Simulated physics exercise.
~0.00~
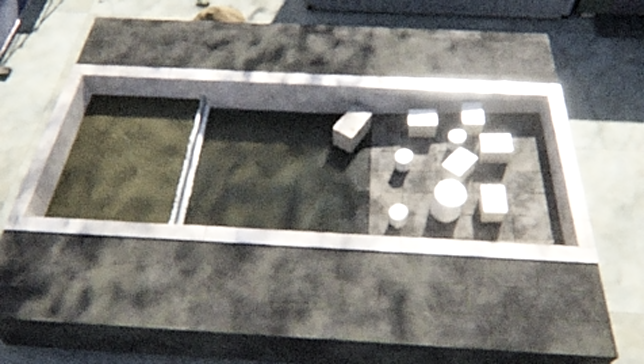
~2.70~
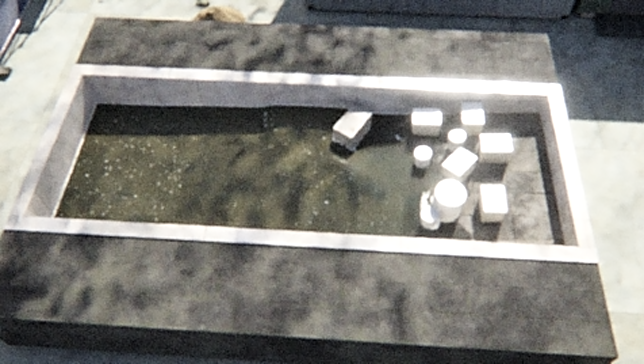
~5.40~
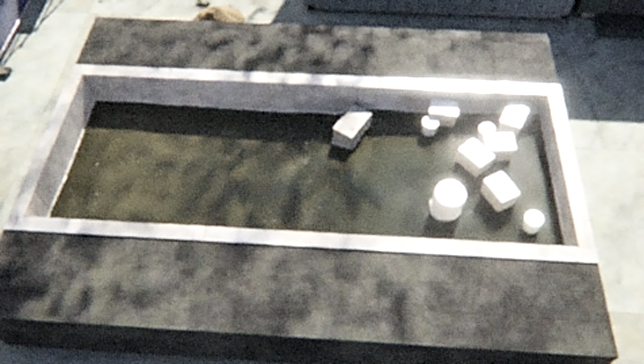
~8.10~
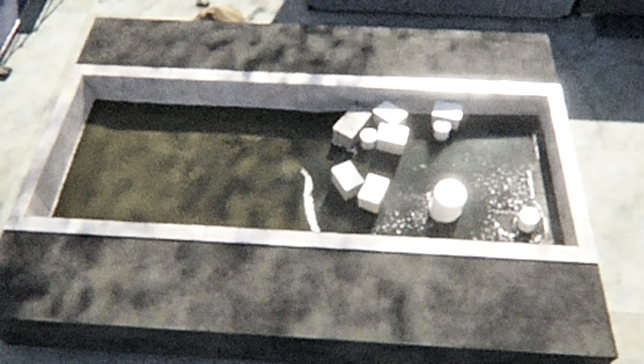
Murky water stands behind a thin upright barrier at the left of a long, pale-rimmed basin, while white boxes and round containers sit toward the right. The barrier disappears and the water spreads rightward, reaching the group and nudging a small round container to the right. The water then covers the far end, and several boxes and round pieces shift and turn, some moving farther right. Afterwards, most of the boxes drift back left and gather near the middle in a loose cluster. At the end, a large round container and a small one remain toward the right amid glittering ripples.
